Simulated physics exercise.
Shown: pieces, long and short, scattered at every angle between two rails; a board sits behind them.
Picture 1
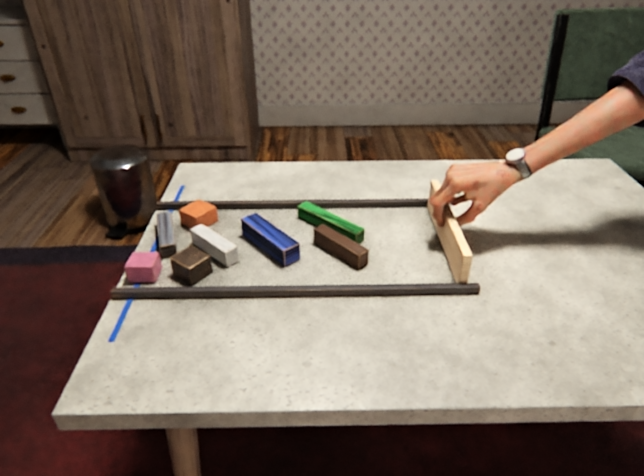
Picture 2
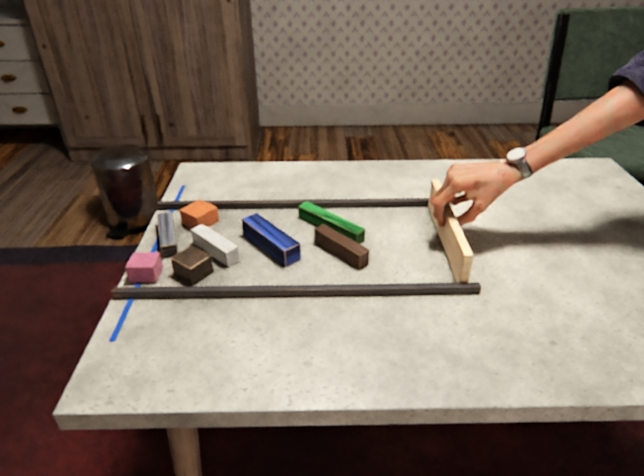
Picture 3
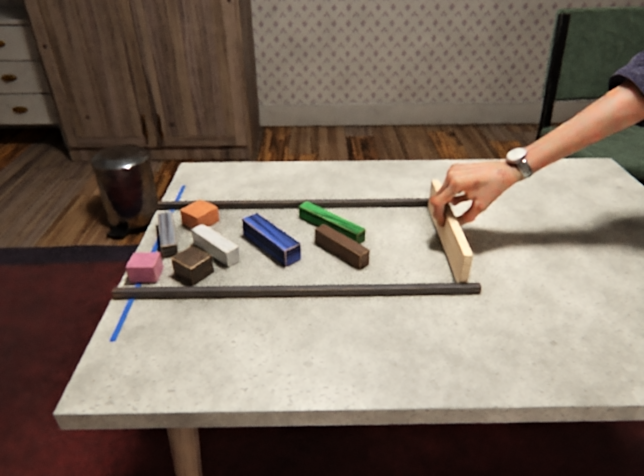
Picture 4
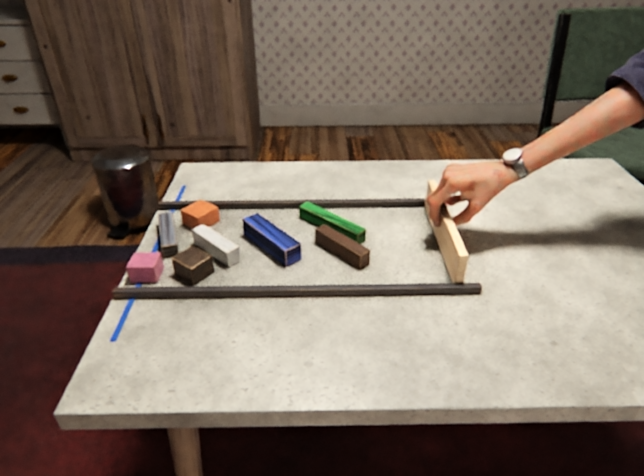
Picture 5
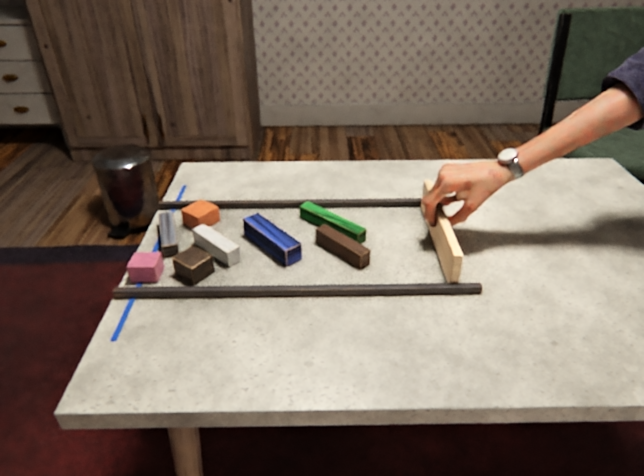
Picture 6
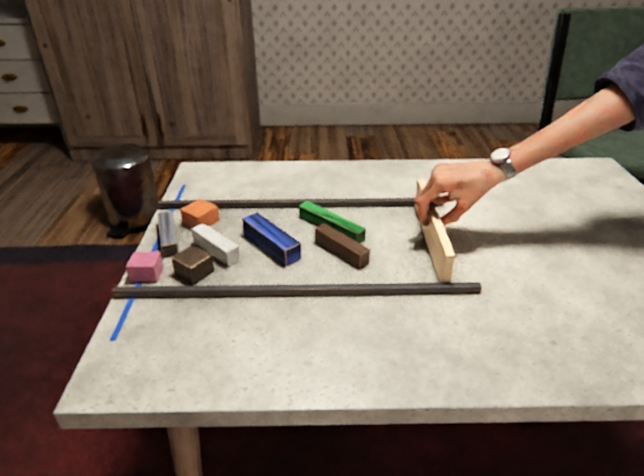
On a pale tabletop, a hand slides an upright wooden board slightly left between two dark rails, the scattered coloured blocks staying still.
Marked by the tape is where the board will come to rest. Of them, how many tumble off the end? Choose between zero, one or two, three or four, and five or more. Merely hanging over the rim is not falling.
The count is five or more.
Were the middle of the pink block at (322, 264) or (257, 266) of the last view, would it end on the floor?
From the two starts it stays up; it leaves the top.
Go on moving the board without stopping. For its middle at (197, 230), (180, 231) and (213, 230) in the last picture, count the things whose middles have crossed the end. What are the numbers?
Per position: 2 / 4 / 2.
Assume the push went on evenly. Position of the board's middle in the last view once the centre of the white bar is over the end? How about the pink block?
The middle is at (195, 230) when it's the white bar, and at (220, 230) when it's the pink block.
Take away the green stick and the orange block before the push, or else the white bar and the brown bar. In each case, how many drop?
4 and 5.
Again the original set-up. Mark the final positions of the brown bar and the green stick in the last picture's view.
I'd put one at around (131, 252) and the other at around (156, 224).
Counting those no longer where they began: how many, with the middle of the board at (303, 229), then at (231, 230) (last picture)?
That gives 3 for the first and 7 for the second.
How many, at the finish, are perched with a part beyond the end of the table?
That'd be 1.
Soon after, none off yet; pink block at rest near (145, 266); grey stick at rest near (168, 233); orange block at rest near (200, 215).
Then, none off yet; pink block tipped well over near (107, 284); grey stick tipped well over near (125, 250); orange block moved about its own width near (179, 216).
At rest, the number that fall off is five or more; fallen, blue stick, white bar, black block, orange block, grey stick and pink block.
